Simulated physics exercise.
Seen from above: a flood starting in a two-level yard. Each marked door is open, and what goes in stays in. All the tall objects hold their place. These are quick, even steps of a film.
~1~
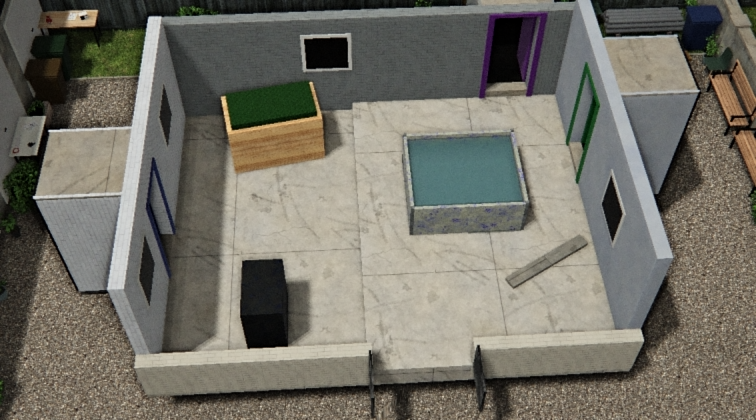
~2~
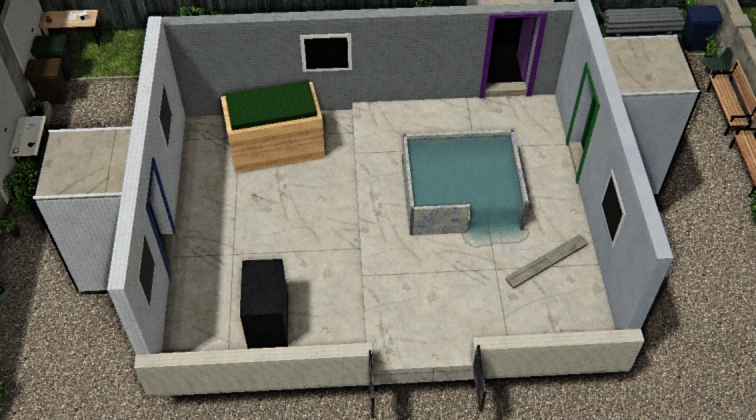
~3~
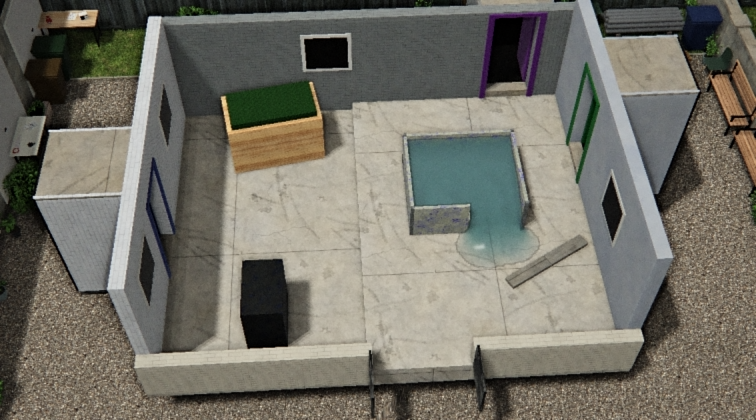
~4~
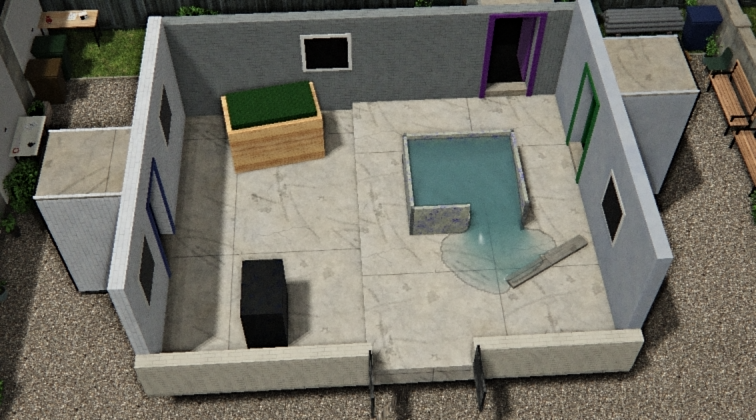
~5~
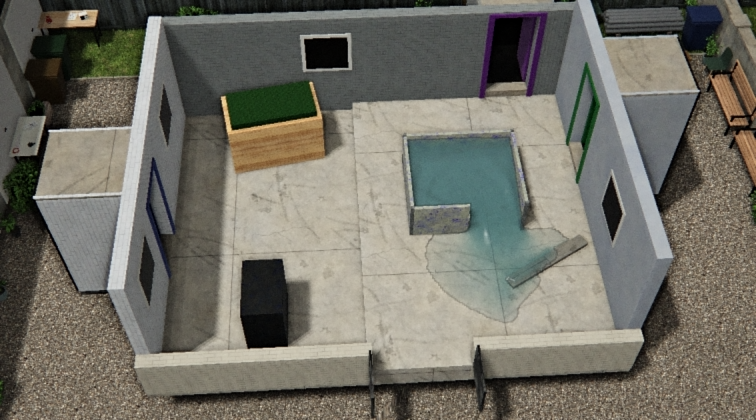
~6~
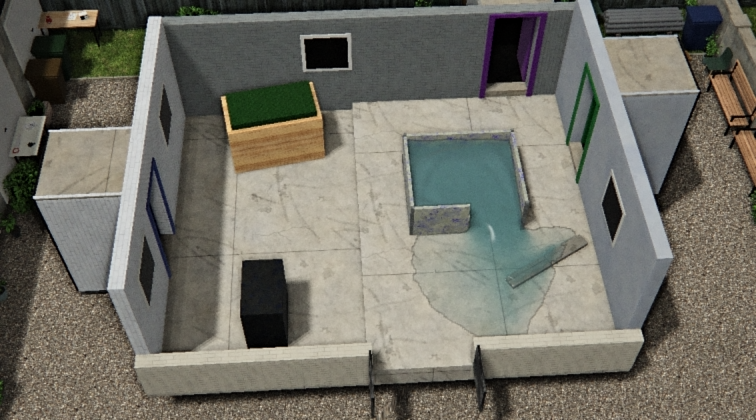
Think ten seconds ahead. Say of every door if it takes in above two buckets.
One by one: The purple door stays under that; the green door stays under that; the blue door stays under that.
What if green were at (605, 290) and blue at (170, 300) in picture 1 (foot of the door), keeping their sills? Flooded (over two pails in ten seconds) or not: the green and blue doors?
My reading: The green one lets more in; the blue one lets less in.
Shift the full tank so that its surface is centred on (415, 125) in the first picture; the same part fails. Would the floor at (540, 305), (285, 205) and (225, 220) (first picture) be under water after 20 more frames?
As listed: Covered, free of water, no water.
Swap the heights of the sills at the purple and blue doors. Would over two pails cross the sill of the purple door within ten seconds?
My reading: The purple one floods.
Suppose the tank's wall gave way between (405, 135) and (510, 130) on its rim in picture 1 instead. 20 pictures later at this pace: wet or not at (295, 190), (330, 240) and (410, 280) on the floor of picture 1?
In that order: Awash, awash, dry.
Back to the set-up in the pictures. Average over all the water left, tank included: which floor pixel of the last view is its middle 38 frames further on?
Around (466, 252).
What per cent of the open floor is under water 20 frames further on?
Roughly 30 per cent.
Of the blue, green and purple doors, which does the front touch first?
The door marked green.
A moment on, water covers 20 % of the floor; the purple door not reached, the green door not reached, the blue door not reached.
Next, water covers 20 % of the floor; the purple door not reached, the green door wet at the sill, nothing in, the blue door not reached.
Then, water covers 30 % of the floor; the purple door not reached, the green door wet at the sill, nothing in, the blue door not reached.
Later, water covers 50 % of the floor; the purple door wet at the sill, nothing in, the green door wet at the sill, nothing in, the blue door not reached.
In the end, water covers 90 % of the floor; the purple door wet at the sill, nothing in, the green door wet at the sill, nothing in, the blue door wet at the sill, nothing in.
